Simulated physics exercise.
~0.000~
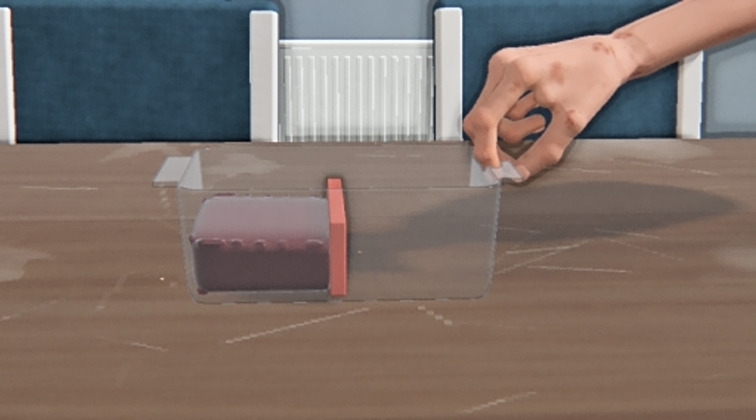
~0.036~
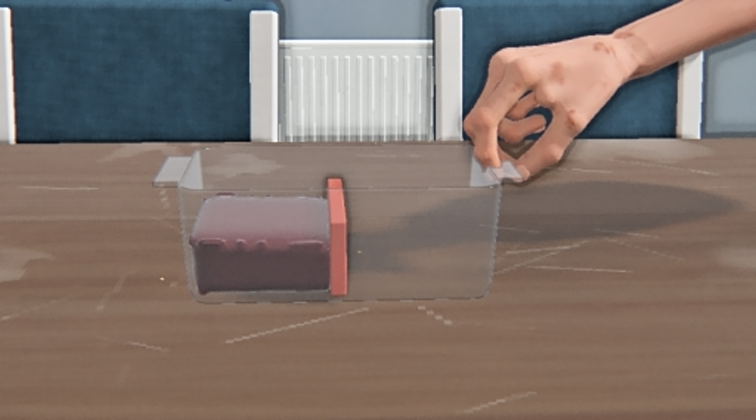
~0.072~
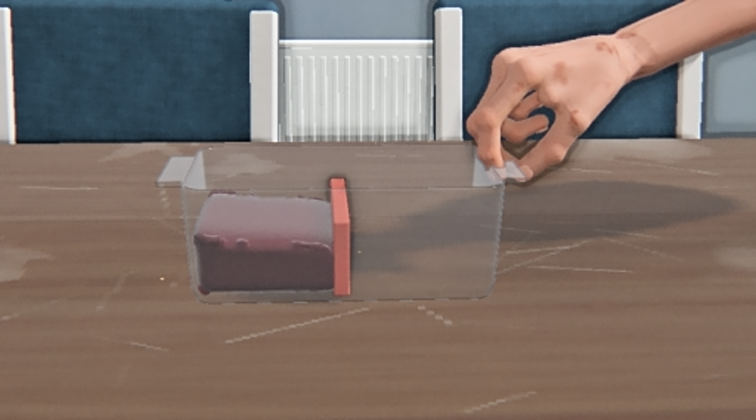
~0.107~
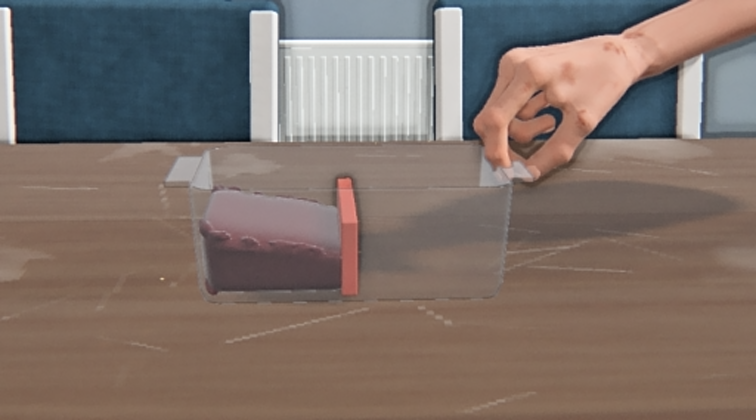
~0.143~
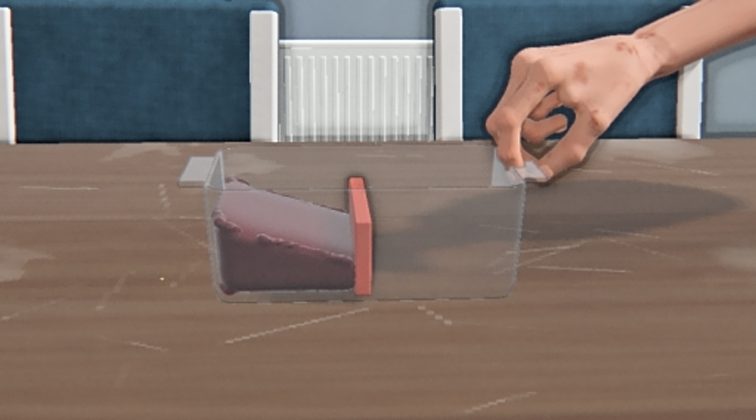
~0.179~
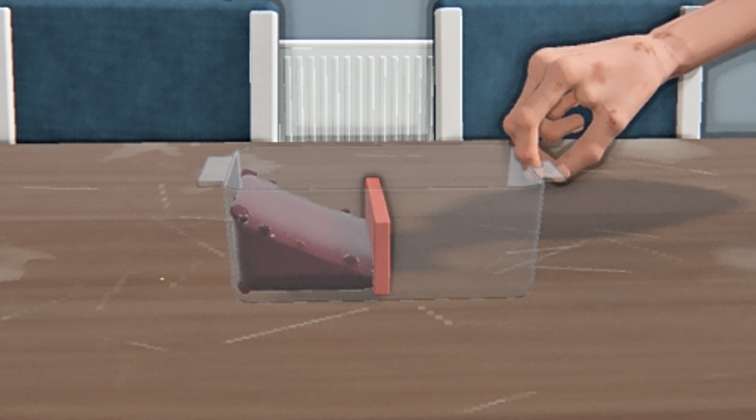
On a wooden table, a hand pulled a clear oblong tub slowly, then faster, to the right, and the wine left of its red divider sloped up toward the left wall.
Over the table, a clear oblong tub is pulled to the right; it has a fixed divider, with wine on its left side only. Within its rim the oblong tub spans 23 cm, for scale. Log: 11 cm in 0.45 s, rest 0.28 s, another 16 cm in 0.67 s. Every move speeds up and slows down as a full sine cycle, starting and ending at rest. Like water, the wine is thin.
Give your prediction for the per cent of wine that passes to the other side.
Around 29 per cent passes over.
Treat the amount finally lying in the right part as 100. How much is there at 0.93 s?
60 per cent or so.
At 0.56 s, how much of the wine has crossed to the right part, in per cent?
Share at that moment: Roughly 18 percent.
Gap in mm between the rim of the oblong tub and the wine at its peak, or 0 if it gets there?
Around 0 mm at the peak.
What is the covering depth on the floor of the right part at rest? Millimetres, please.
About 12 mm.
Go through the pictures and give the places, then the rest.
In the first picture, it has moved 0.0 cm; in the oblong tub the surface runs from (196, 215) to (329, 214), rim (486, 167); the top of the divider is at (338, 224).
In the second picture, it has moved 0.0 cm; in the oblong tub the surface runs from (196, 214) to (330, 215).
In the third picture, it has moved 0.3 cm; in the oblong tub the surface runs from (199, 211) to (332, 218).
In the fourth picture, it has moved 0.9 cm; in the oblong tub the surface runs from (205, 203) to (340, 223).
In the fifth picture, it has moved 1.9 cm; in the oblong tub the surface runs from (217, 194) to (353, 229).
In the sixth picture, it has moved 3.3 cm; in the oblong tub the surface runs from (235, 188) to (366, 231).
Then, 0.56 s in, it has gone 11 cm; 18 per cent is on the right side and 0 is out of the oblong tub.
Then, 0.93 s in, it has gone 13 cm; 17 per cent is on the right side and 0 is out of the oblong tub.
Then, 1.31 s in, it has gone 27 cm; 26 per cent is on the right side and 0 is out of the oblong tub.
Then, 1.69 s in, it has gone 27 cm; 28 per cent is on the right side and 1 is out of the oblong tub.
Finally, 29 per cent is on the right side and 1 is out of the oblong tub.
